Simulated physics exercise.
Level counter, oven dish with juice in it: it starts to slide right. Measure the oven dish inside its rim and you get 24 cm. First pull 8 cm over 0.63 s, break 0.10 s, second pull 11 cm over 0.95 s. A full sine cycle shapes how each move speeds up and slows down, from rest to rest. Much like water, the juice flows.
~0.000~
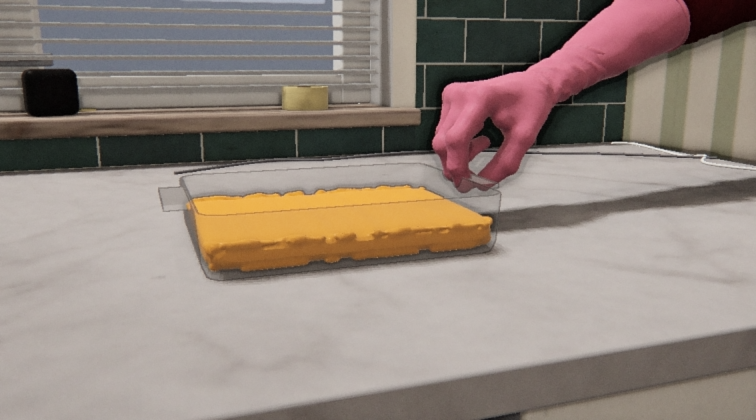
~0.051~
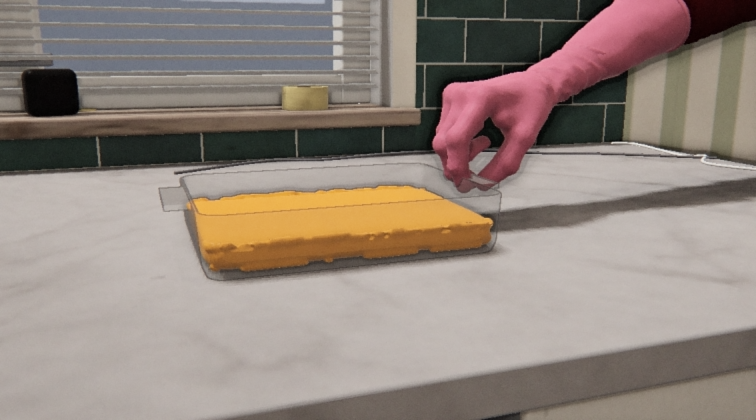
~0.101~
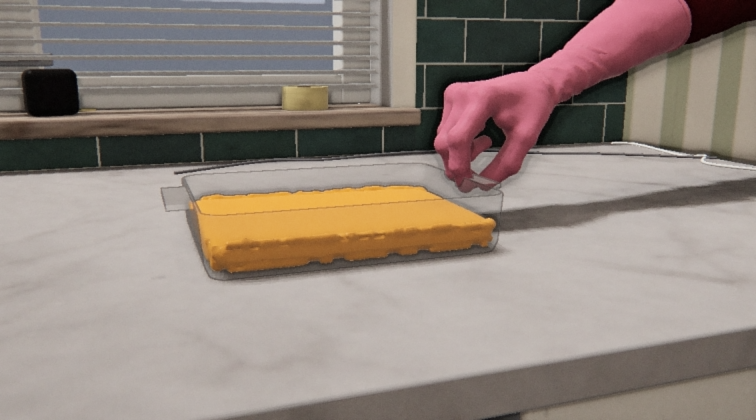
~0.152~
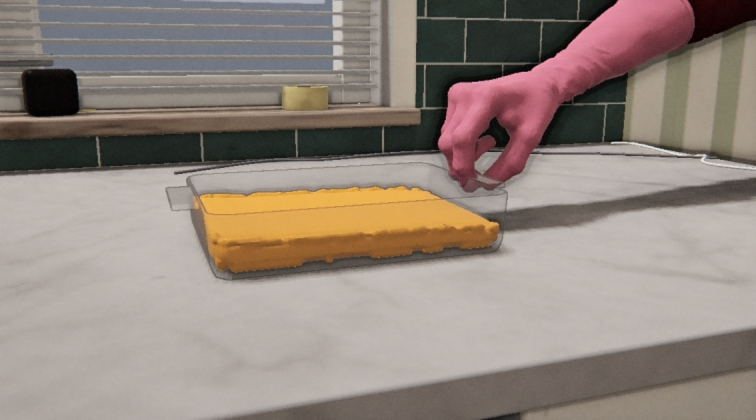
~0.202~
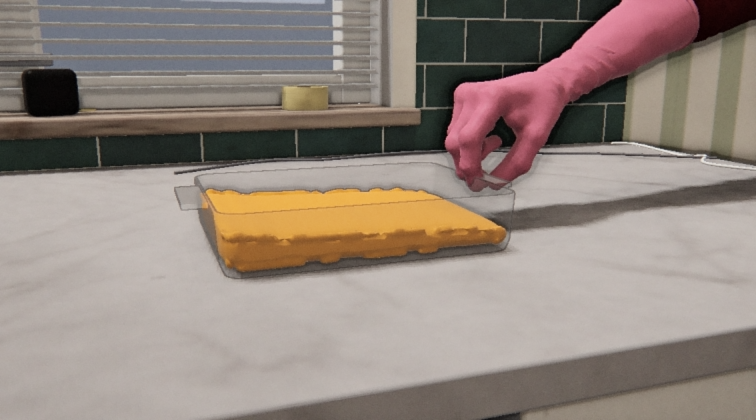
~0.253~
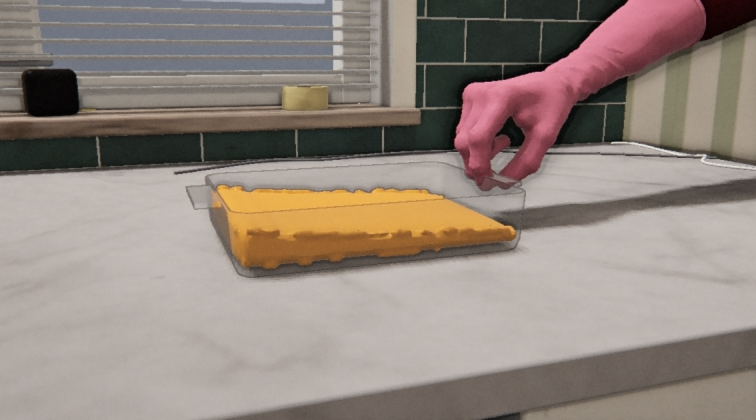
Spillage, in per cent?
I would say close to 13 per cent is spilt.
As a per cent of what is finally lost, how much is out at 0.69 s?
My estimate is about 0 in a hundred.
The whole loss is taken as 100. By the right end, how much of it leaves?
Right end share of spill: Around 50 %.
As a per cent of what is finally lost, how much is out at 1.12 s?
It comes to something like 40 per cent at that moment.
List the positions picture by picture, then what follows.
In the first picture, 0.0 cm from the start; oven dish, level (193, 220) left, (452, 201) right, rim (458, 179); the juice stands 23 mm below the rim.
In the second picture, 0.0 cm from the start; oven dish, level (193, 220) left, (451, 201) right.
In the third picture, 0.2 cm from the start; oven dish, level (195, 218) left, (453, 202) right.
In the fourth picture, 0.6 cm from the start; oven dish, level (199, 214) left, (456, 204) right.
In the fifth picture, 1.3 cm from the start; oven dish, level (207, 209) left, (463, 206) right.
In the sixth picture, 2.3 cm from the start; oven dish, level (219, 205) left, (459, 207) right.
By 0.69 s it has gone 8 cm; 0 per cent is out over the left end and 0 over the right.
By 1.12 s it has gone 11 cm; 3 per cent is out over the left end and 2 over the right.
By 1.55 s it has gone 19 cm; 5 per cent is out over the left end and 3 over the right.
By 1.98 s it has gone 19 cm; 5 per cent is out over the left end and 7 over the right.
At rest 13 per cent is out in all, 6 of it over the left end.
